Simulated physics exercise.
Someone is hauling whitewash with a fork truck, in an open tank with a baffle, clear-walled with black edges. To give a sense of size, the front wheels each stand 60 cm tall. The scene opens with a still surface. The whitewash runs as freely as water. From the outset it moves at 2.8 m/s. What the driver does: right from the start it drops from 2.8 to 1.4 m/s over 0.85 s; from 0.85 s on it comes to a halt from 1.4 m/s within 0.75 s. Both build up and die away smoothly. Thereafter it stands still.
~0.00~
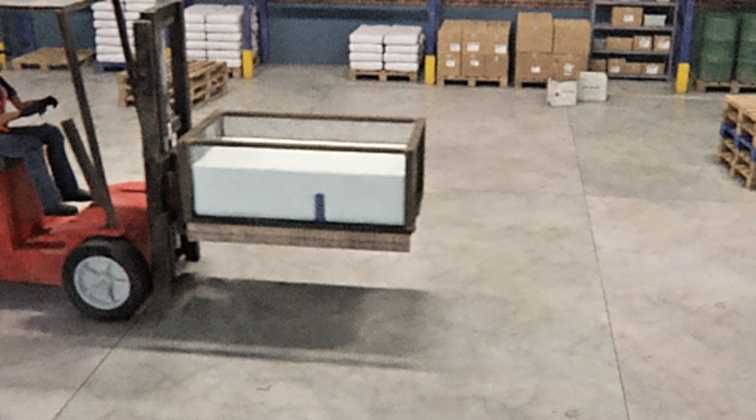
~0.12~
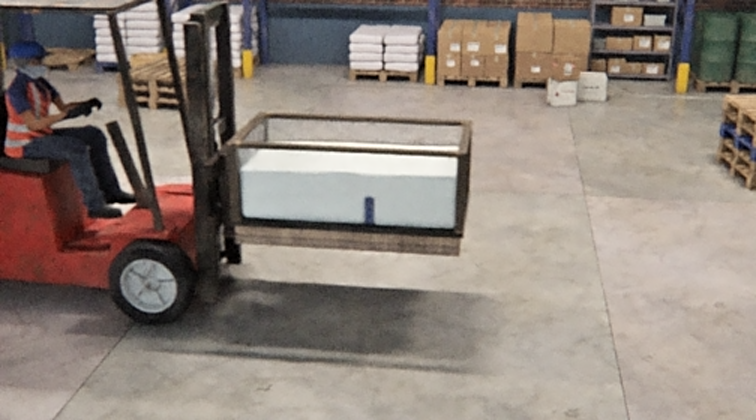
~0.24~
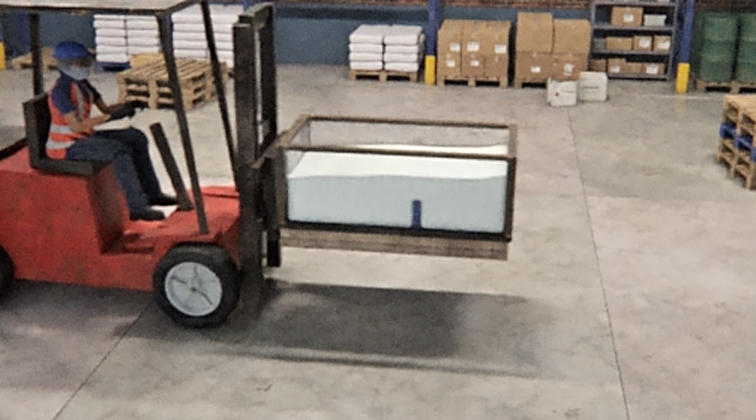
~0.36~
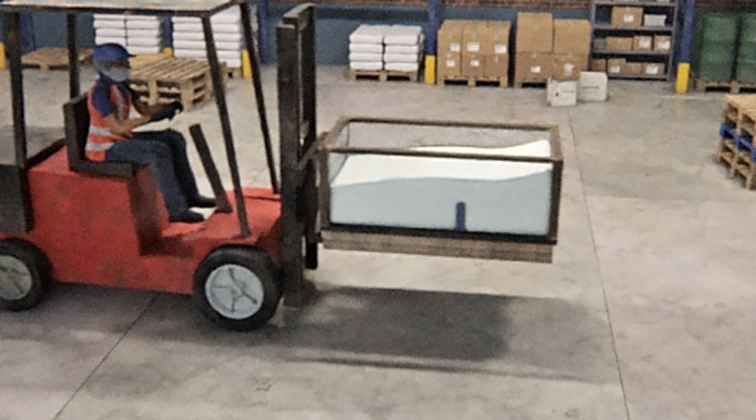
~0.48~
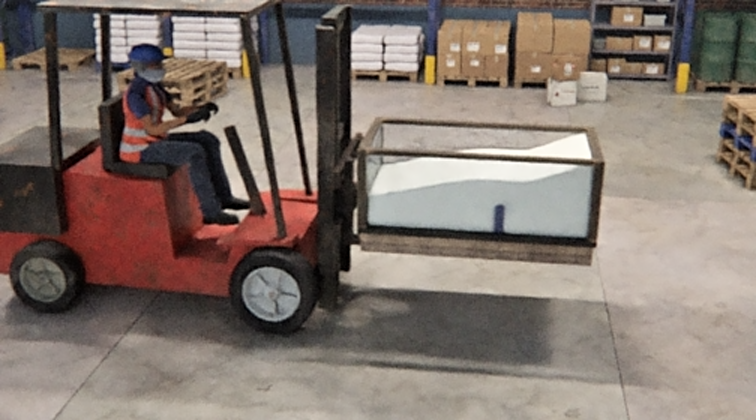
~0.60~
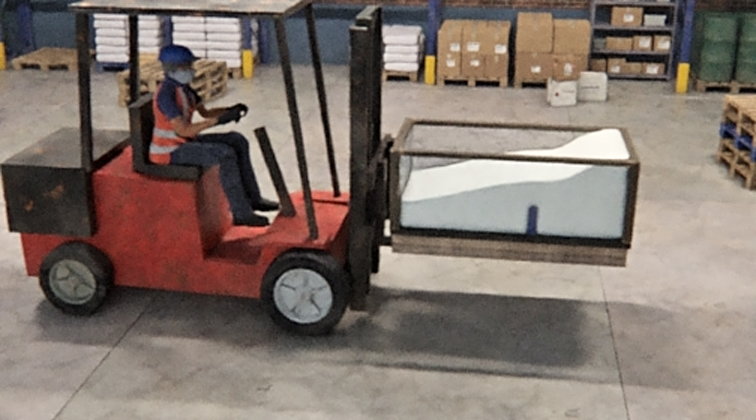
A red forklift with a seated driver in a blue cap rolls rightward across a warehouse floor, carrying a clear-walled, dark-edged tank of white liquid. The liquid's surface lies level at first, then begins tilting, sinking near the mast and climbing steadily higher toward the tank's right end.
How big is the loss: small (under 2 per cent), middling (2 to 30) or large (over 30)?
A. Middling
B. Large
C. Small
Answer: C.
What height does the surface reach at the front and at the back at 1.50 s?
About 48 cm in front and 18 cm behind.
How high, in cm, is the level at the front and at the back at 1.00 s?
Front level 54 cm, back level 18 cm.
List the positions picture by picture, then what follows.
In the first frame, the surface is at (393, 169) by the front wall; at (208, 161) by the back wall; it lies level with the rim line; board top at (319, 195); the front is on the right, levels are read along the near wall; a wheel hub at (100, 285).
In the second frame, the surface is at (444, 172) by the front wall; at (256, 163) by the back wall; it lies level with the rim line.
In the third frame, the surface is at (493, 171) by the front wall; at (303, 172) by the back wall; it climbs 4° towards the front.
In the fourth frame, the surface is at (538, 167) by the front wall; at (345, 180) by the back wall; it climbs 7° towards the front.
In the fifth frame, the surface is at (383, 189) by the back wall; it climbs 12° towards the front.
In the sixth frame, the surface is at (614, 153) by the front wall; at (415, 195) by the back wall; it climbs 16° towards the front; a wheel hub at (302, 299).
By 1.00 s the surface is 54 cm up at the front and 18 cm at the back; nothing has left.
By 1.50 s the surface is 49 cm up at the front and 18 cm at the back; 1 per cent is out, over the front.
By 2.10 s the surface is 32 cm up at the front and 43 cm at the back; 1 per cent is out, over the front.
By 4.59 s 1 per cent is out, over the front, 3 of 365 litres.
